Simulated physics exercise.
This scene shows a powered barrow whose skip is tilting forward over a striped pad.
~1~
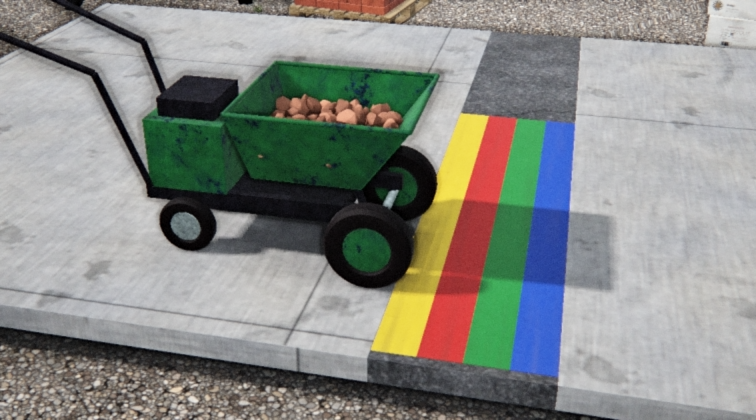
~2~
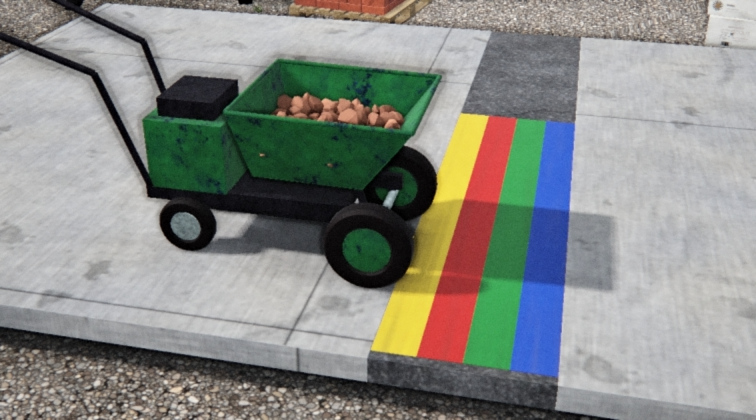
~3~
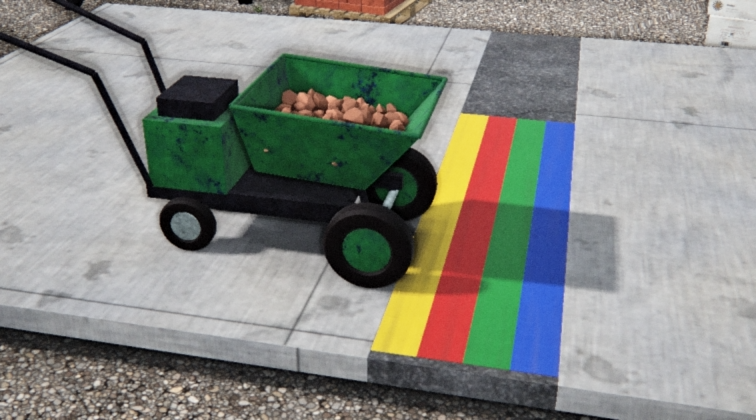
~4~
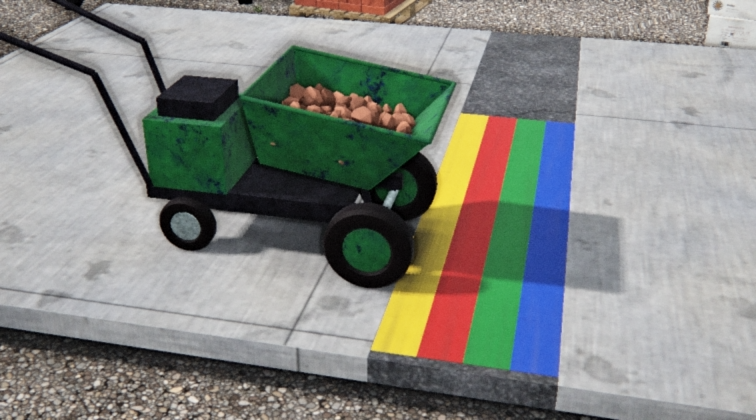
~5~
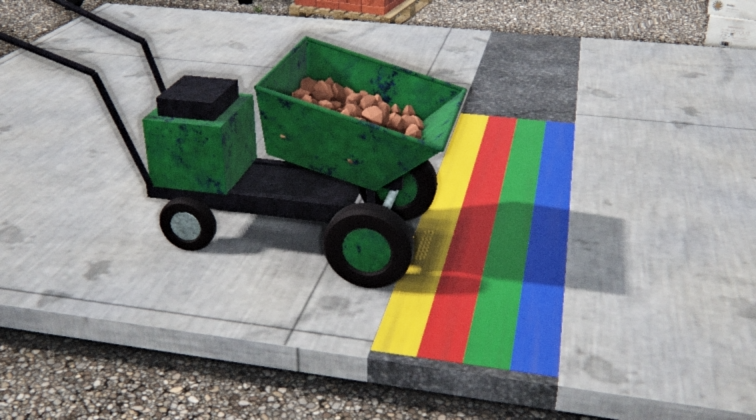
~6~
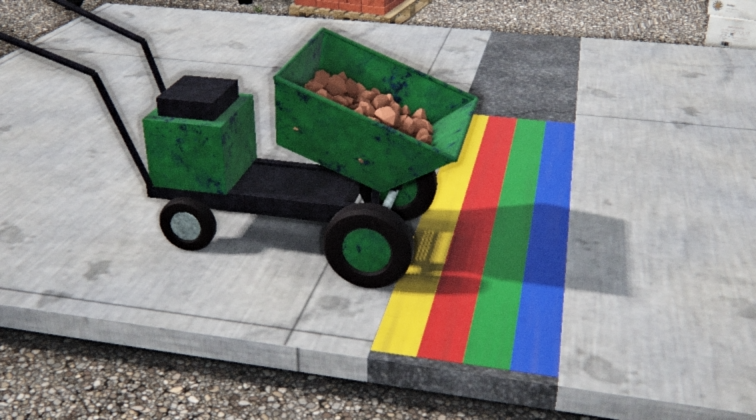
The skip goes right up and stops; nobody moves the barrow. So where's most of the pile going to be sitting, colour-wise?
Most of it sits on blue.
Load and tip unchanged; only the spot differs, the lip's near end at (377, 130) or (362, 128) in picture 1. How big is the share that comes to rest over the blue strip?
The first gives close to 20 per cent and the second 20 per cent.
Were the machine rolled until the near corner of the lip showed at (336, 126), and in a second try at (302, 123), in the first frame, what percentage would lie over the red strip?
That would be roughly 40 in a hundred and then roughly 30 in a hundred.
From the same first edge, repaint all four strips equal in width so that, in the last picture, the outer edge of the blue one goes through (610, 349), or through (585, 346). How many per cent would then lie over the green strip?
The first one comes out at 50 percent, while the second comes out at 40 percent.
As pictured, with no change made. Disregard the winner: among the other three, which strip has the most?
Following the top strip comes green.
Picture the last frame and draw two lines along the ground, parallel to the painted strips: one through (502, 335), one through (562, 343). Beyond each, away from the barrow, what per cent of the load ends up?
I'd put it near 80 in a hundred, then near 20 in a hundred.
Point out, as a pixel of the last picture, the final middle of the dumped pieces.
Close to (547, 262) in the last picture.
Soon, skip tipped steeply; all in the skip.
A while on, skip tipped steeply; nearly all in the skip; a stray few over the green strip; a stray few over the blue strip.
Towards the end, skip tipped right over; about a quarter in the skip; a small part over the green strip; about a third over the blue strip; about a quarter off the paint.
Finally, skip tipped right over; about a quarter in the skip; none over the yellow strip; a stray few over the red strip; about a quarter over the green strip; about a third over the blue strip; about a quarter off the paint.
